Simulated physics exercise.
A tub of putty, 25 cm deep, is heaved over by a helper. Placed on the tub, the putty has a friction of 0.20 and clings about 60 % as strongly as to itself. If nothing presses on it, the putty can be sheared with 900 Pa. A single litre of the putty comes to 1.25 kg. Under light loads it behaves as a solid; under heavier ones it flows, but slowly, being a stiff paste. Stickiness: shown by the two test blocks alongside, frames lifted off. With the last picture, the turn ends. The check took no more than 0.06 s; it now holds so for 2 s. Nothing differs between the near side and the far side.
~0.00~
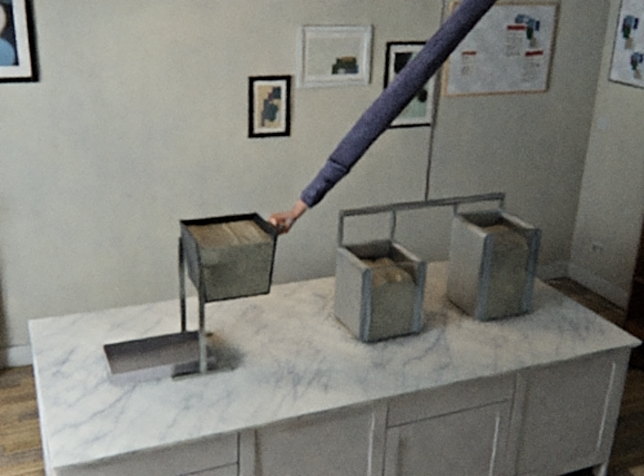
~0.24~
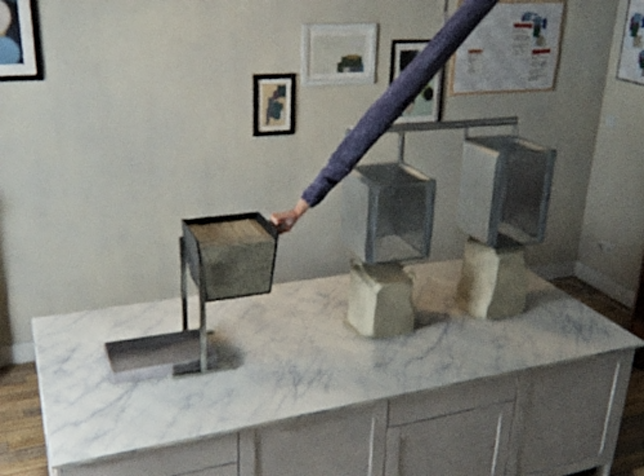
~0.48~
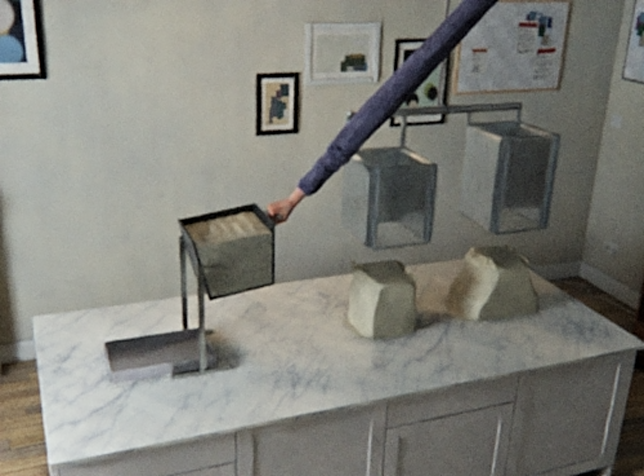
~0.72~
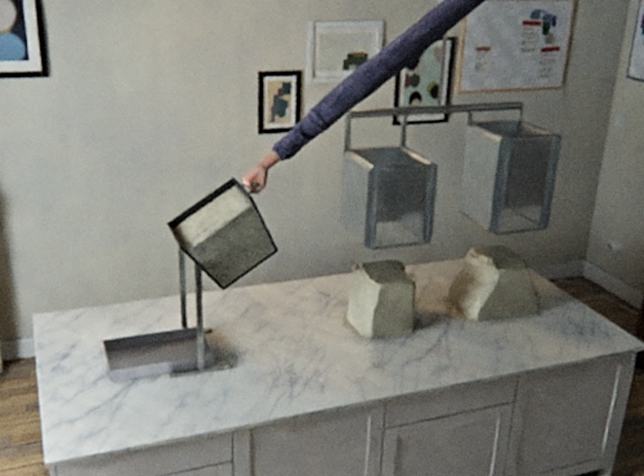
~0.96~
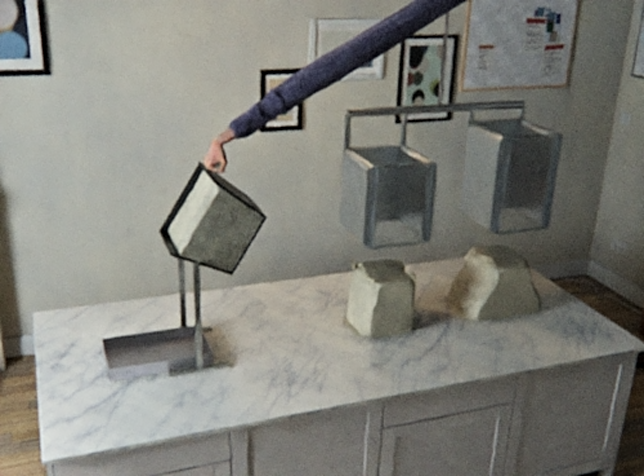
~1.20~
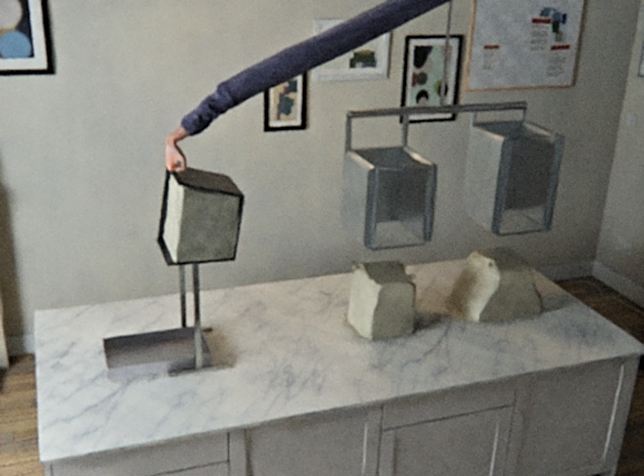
On a marble-topped counter, two metal holders rise off a pair of pale grey blocks at right, and the right block slumps noticeably while the left barely changes. A purple-sleeved arm then swings the filled box at left steeply over toward the left by its rim, its pale contents staying inside.
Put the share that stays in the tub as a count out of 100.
The share that stays is about 99 out of 100.
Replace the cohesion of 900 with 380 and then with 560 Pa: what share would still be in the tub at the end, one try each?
You'd see 40 percent the first time and 50 percent the second.
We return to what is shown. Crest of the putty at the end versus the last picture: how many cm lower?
Roughly 3 cm.
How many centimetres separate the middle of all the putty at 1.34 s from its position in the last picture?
2 cm.
After 1.34 s, the tub is at 81 degrees and holds 100 %.
After 1.51 s, the tub is at 81 degrees and holds 100 %.
After 1.68 s, the tub is at 81 degrees and holds 99 %.
After 1.85 s, the tub is at 81 degrees and holds 99 %.
After 3.20 s, at the end, the tub is at 81 degrees and holds 99 %.
